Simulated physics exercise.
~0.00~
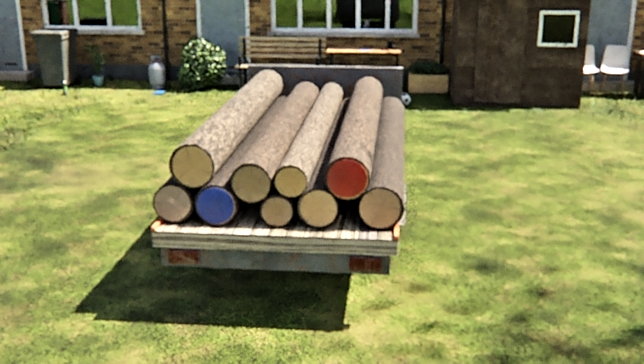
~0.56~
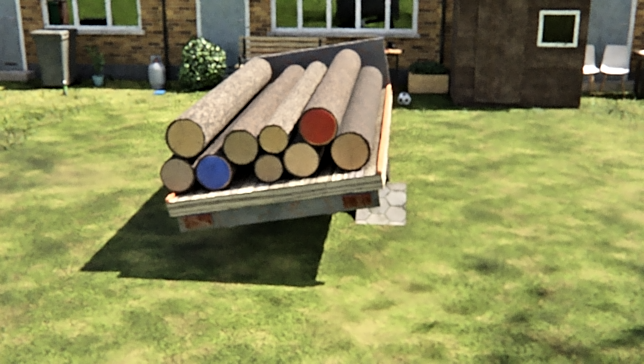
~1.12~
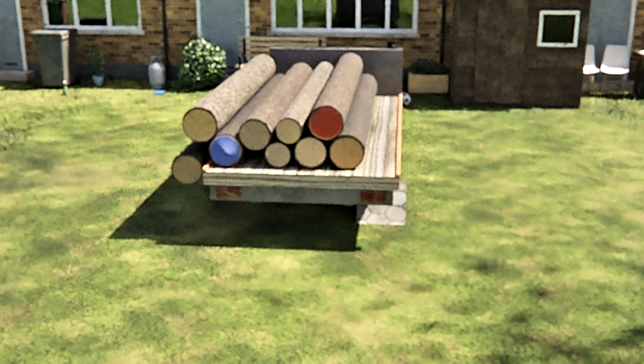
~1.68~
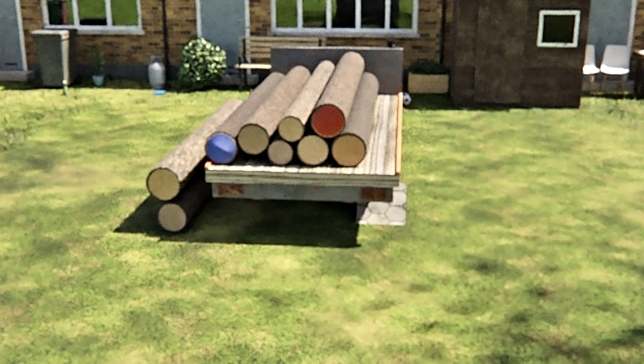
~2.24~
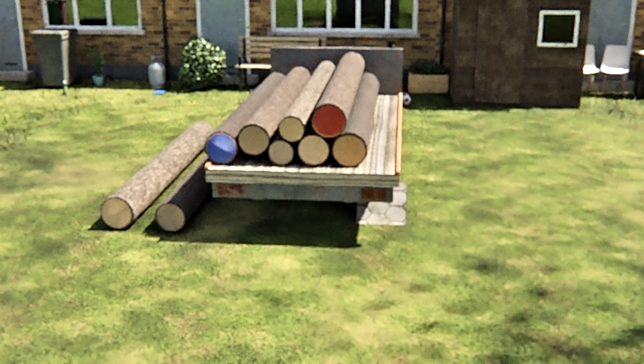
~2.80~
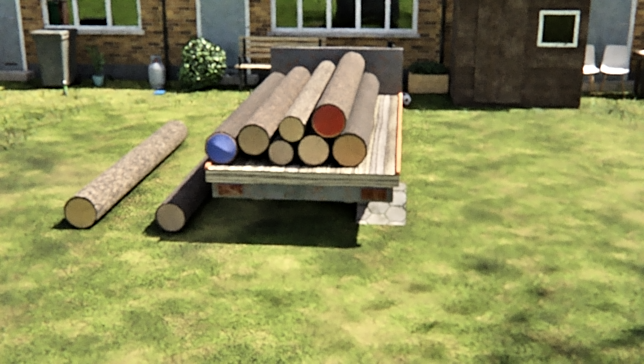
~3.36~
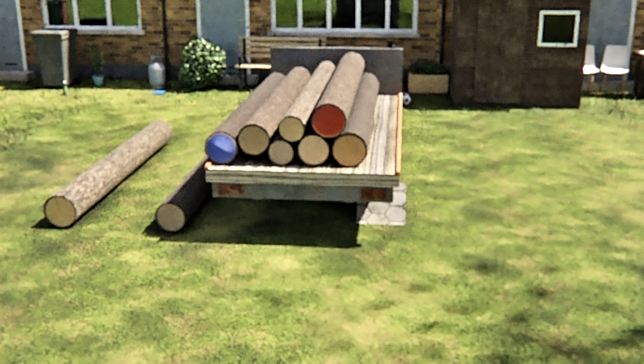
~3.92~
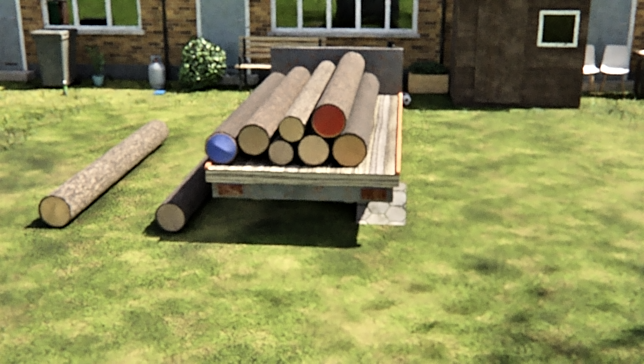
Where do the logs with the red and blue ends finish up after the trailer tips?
Both stay on the trailer. The red-ended log rests up on other logs, and the blue-ended one lies on the deck at the left side of the stack.
